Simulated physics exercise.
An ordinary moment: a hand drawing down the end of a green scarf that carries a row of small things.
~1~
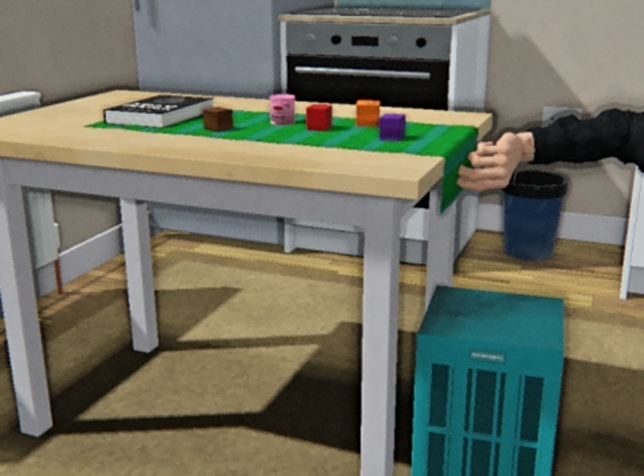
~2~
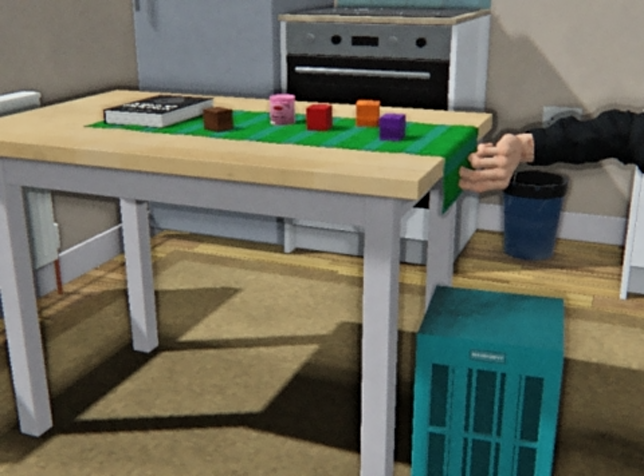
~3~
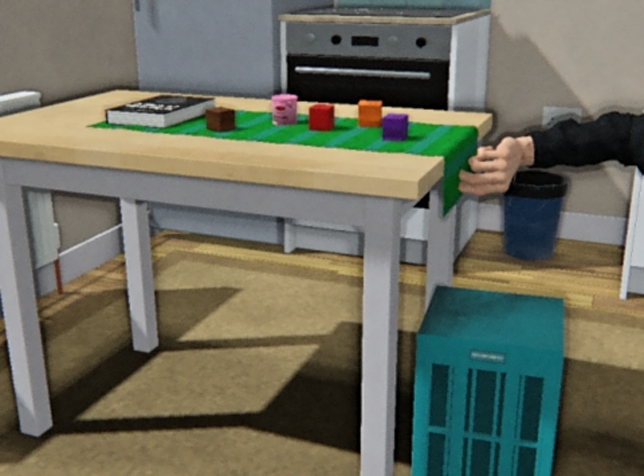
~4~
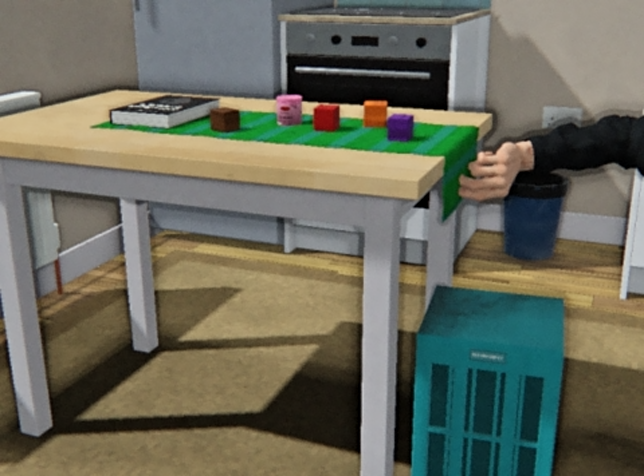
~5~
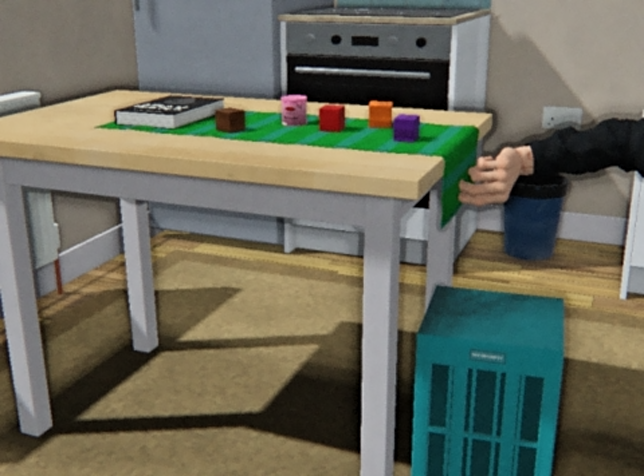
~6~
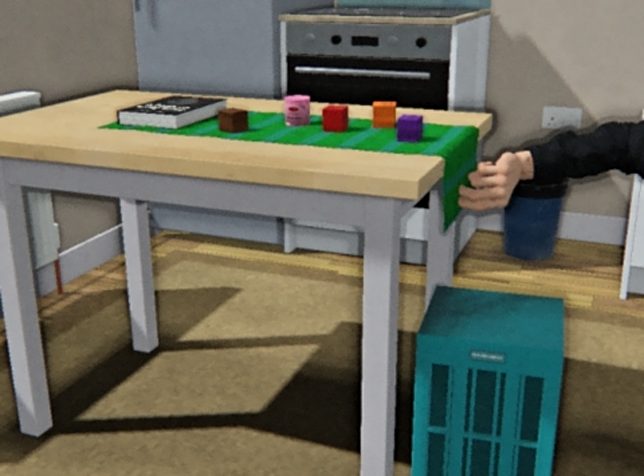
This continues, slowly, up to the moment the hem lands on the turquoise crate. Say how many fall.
The table loses two.
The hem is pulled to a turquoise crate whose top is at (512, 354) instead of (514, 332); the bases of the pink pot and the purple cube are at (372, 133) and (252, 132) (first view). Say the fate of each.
The pink pot comes down, the purple cube stays on.
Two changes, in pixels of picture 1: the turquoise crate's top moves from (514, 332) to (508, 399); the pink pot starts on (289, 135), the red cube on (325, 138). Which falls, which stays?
The pink pot is carried off, the red cube comes down.
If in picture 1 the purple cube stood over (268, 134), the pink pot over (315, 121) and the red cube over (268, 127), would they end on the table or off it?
The purple cube stays on, the pink pot keeps its place on top, the red cube survives.
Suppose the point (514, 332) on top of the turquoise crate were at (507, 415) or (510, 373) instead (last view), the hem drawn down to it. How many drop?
It would be 4 and 3.
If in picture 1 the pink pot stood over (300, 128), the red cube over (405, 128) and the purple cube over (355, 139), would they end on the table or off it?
The pink pot does not fall; the red cube drops off; the purple cube goes over.
Early on, hem near (459, 260); all still up.
Midway, hem near (458, 291); purple cube gone.
Finally, hem on the crate; purple cube and orange cube gone. The count of fallen things is two.
